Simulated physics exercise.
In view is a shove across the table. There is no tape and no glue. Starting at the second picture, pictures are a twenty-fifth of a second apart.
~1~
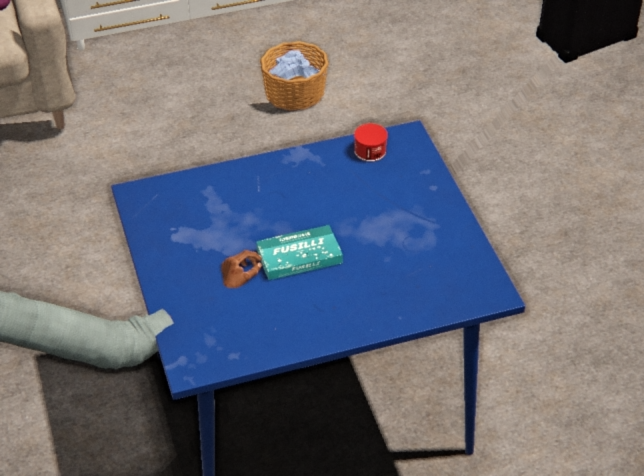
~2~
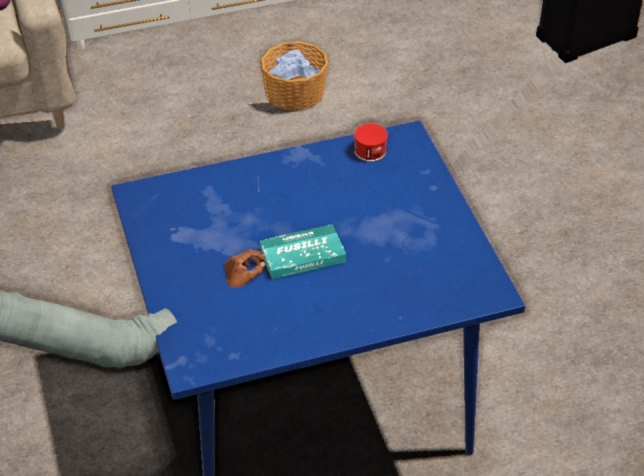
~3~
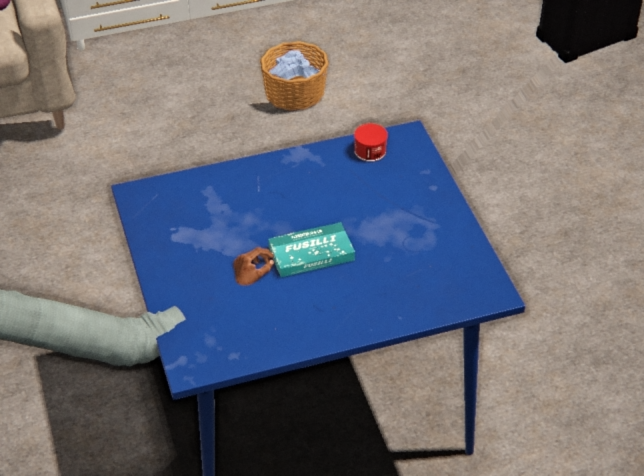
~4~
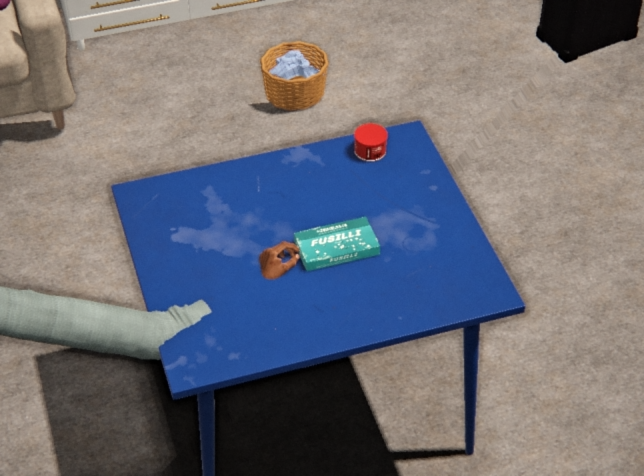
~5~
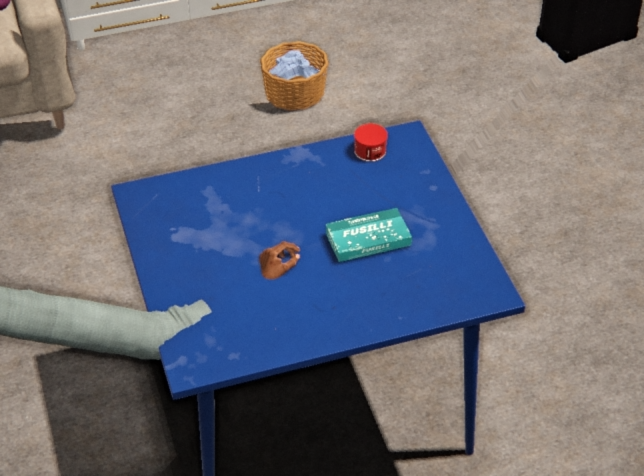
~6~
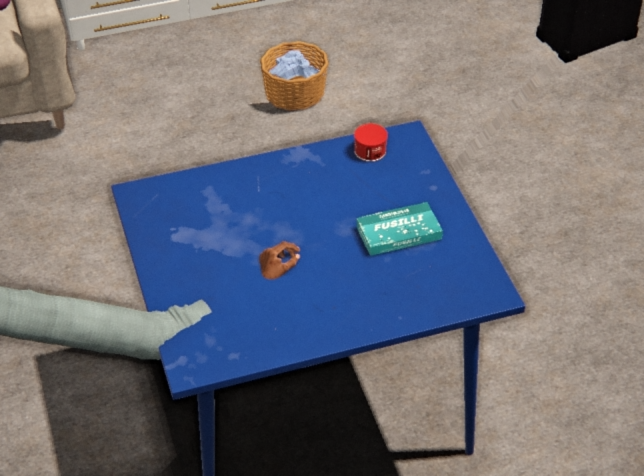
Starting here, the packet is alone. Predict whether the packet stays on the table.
It does not stay; it leaves the table.
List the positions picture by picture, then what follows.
Under the hand; turquoise packet (299, 252), in the first picture.
Under the hand; turquoise packet (303, 251), in the second picture.
Under the hand; turquoise packet (311, 249), in the third picture.
Turquoise packet (337, 244), in the fourth picture.
Turquoise packet (368, 235) shifted a little, in the fifth picture.
Turquoise packet (399, 229) shifted about its own width, in the sixth picture.
Then, 0.20 s on from there, turquoise packet now off the table.
Then, 0.40 s on from there, things are still on the move.
In the end, off the table, turquoise packet.
